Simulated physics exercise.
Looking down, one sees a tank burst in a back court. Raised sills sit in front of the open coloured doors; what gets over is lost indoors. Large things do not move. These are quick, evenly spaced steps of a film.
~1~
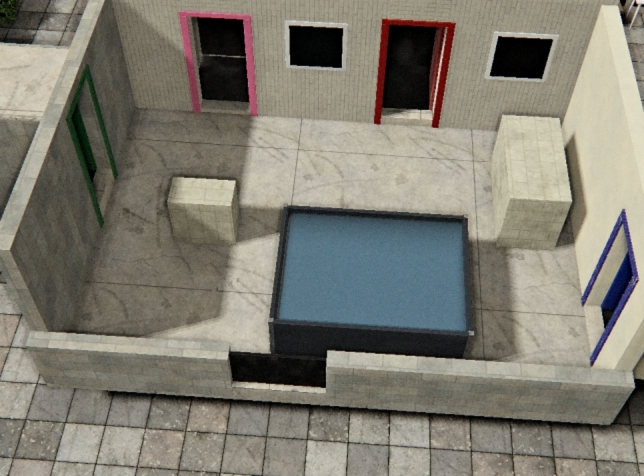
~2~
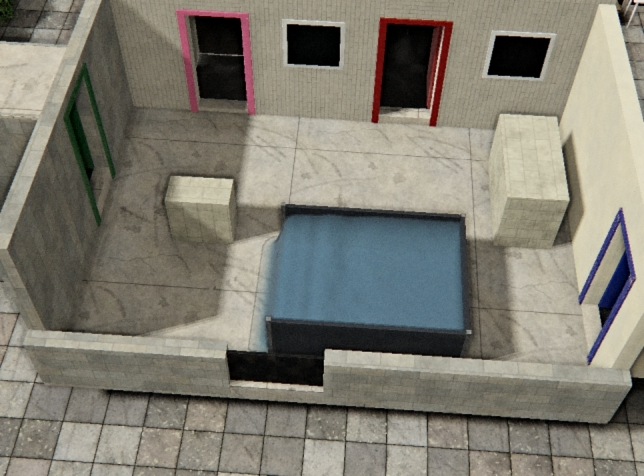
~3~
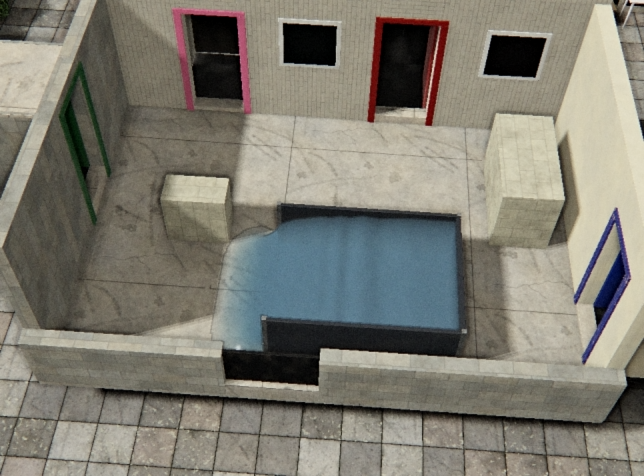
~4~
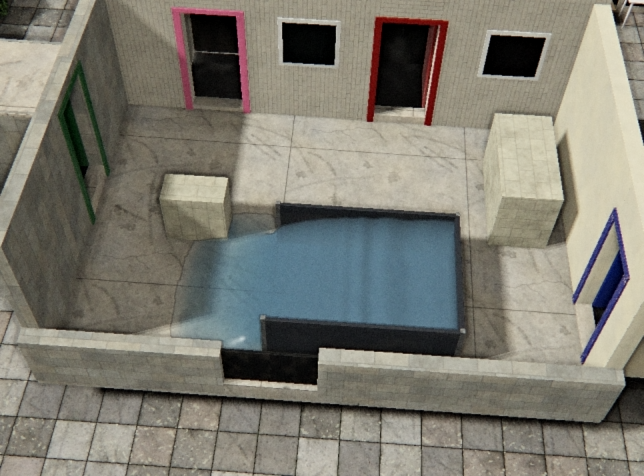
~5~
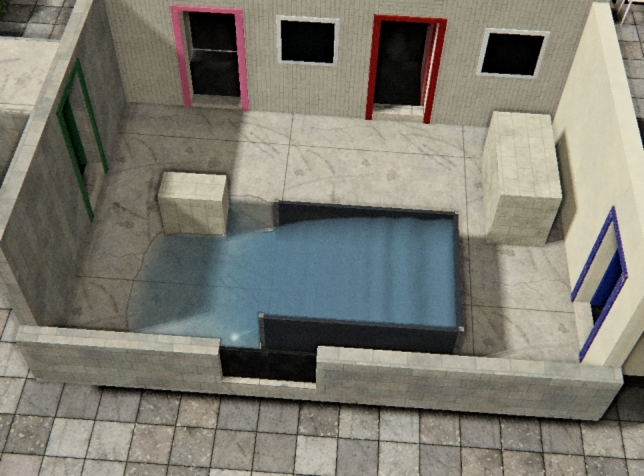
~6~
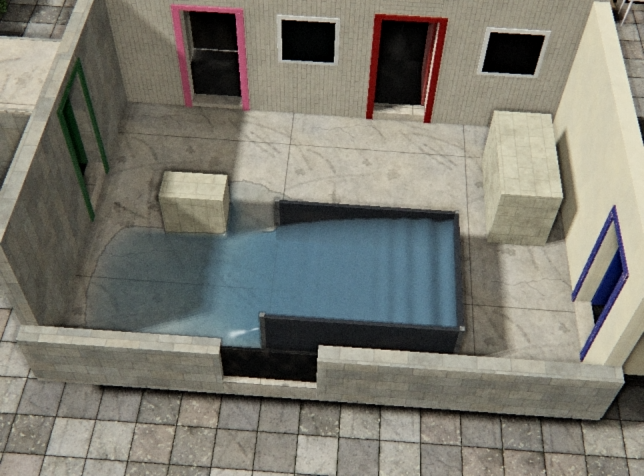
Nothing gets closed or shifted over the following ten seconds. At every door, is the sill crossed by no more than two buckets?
The pink door: No, more than that crosses. The green door: Yes, it stays at two or less. The red door: Yes, it stays at two or less. The blue door: No, more than that crosses.
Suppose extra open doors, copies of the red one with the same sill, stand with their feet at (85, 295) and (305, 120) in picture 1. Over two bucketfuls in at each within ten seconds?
Result, in order - first ends up higher; second ends up lower.
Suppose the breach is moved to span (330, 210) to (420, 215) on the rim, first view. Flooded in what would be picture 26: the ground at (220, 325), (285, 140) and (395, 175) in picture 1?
Unwetted, submerged, submerged.
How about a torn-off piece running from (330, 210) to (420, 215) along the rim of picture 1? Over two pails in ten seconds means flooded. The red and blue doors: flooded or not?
I think the red door crosses the limit and the blue door crosses the limit.
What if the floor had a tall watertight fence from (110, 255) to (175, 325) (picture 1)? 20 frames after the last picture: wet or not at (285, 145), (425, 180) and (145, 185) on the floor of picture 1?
Results in sequence: Swamped / bone-dry / swamped.
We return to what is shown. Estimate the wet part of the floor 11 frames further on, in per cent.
About 50 %.
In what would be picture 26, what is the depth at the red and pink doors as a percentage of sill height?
I'd say around 20 and 330 in a hundred.
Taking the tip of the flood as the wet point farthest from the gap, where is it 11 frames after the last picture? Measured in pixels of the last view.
Best guess: Near (128, 103).
A moment on, water covers 35 % of the floor; the pink door not reached, the green door wet at the sill, nothing in, the red door not reached, the blue door not reached.
Next, water covers 50 % of the floor; the pink door under two buckets in, the green door wet at the sill, nothing in, the red door not reached, the blue door not reached.
Then, water covers 55 % of the floor; the pink door over two buckets in, the green door under two buckets in, the red door wet at the sill, nothing in, the blue door not reached.
Later, water covers 90 % of the floor; the pink door far over two buckets in, the green door under two buckets in, the red door wet at the sill, nothing in, the blue door under two buckets in.
In the end, water covers 100 % of the floor; the pink door far over two buckets in, the green door under two buckets in, the red door wet at the sill, nothing in, the blue door far over two buckets in.
